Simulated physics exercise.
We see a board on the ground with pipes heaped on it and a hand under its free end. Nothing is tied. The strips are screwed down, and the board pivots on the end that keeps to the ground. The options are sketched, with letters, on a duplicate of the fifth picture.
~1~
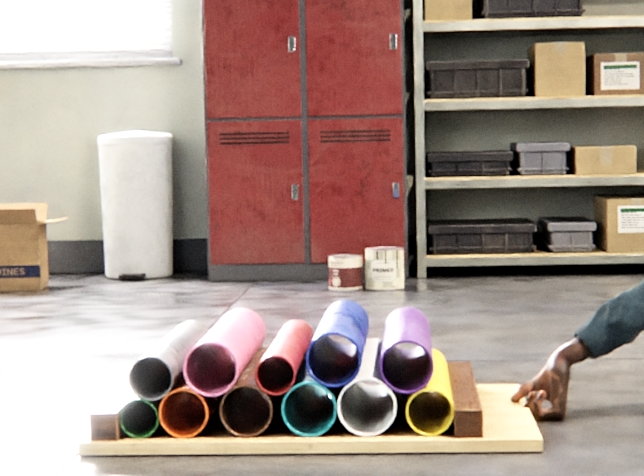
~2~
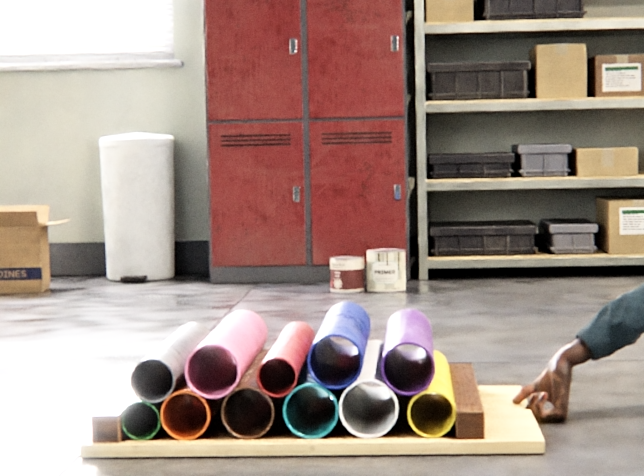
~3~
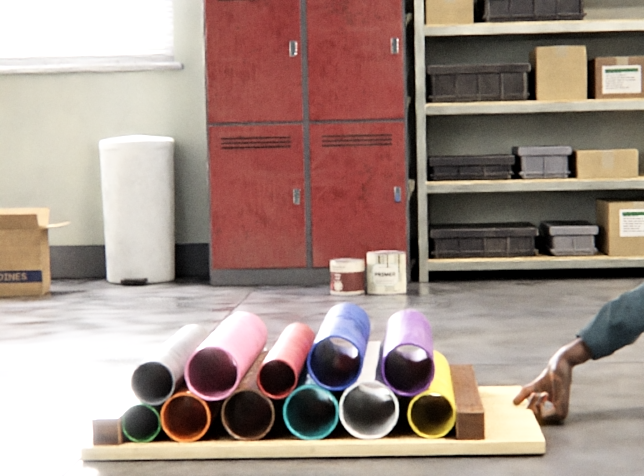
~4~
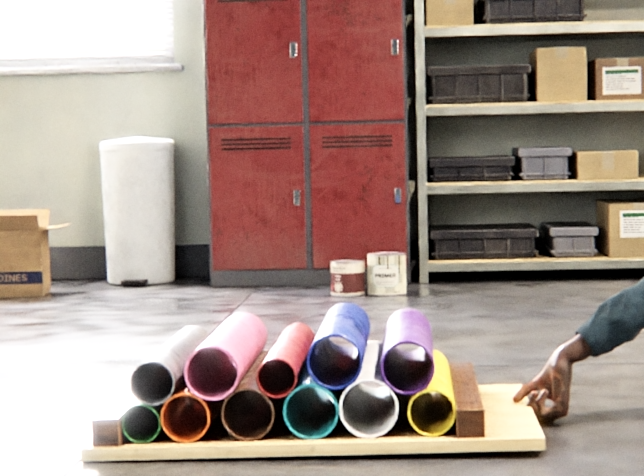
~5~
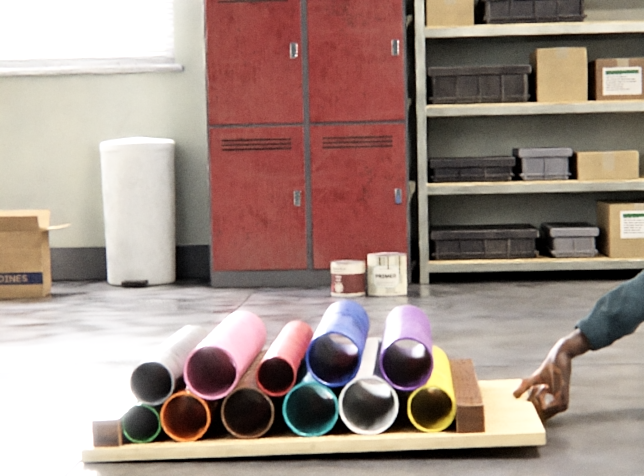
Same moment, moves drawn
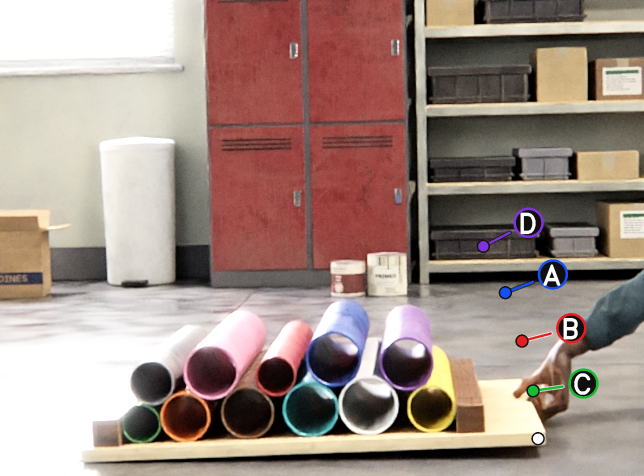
We see coloured pipes heaped between strips on a wooden board on the floor, with a hand at its right end. The hand raises that end very slightly, and the pipes keep their places on the board.
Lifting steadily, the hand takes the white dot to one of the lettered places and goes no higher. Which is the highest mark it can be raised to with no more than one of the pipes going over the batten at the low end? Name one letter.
Mark A is as high as it can go.
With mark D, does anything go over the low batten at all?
Yes.
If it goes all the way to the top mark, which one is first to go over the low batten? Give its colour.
First is the grey one.
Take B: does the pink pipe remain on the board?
Yes, with B.
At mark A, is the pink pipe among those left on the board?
Yes.
On the marked copy, A at (505, 293); B at (522, 341); C at (533, 391); D at (483, 246); the white dot at (538, 439).
With A. Early on, board at 14°.
Further on, board at 20°.
At the end, board at 20°, one over the low batten (grey).
As for the rest, B none over the low batten; C none over the low batten; D two over the low batten (grey, pink).
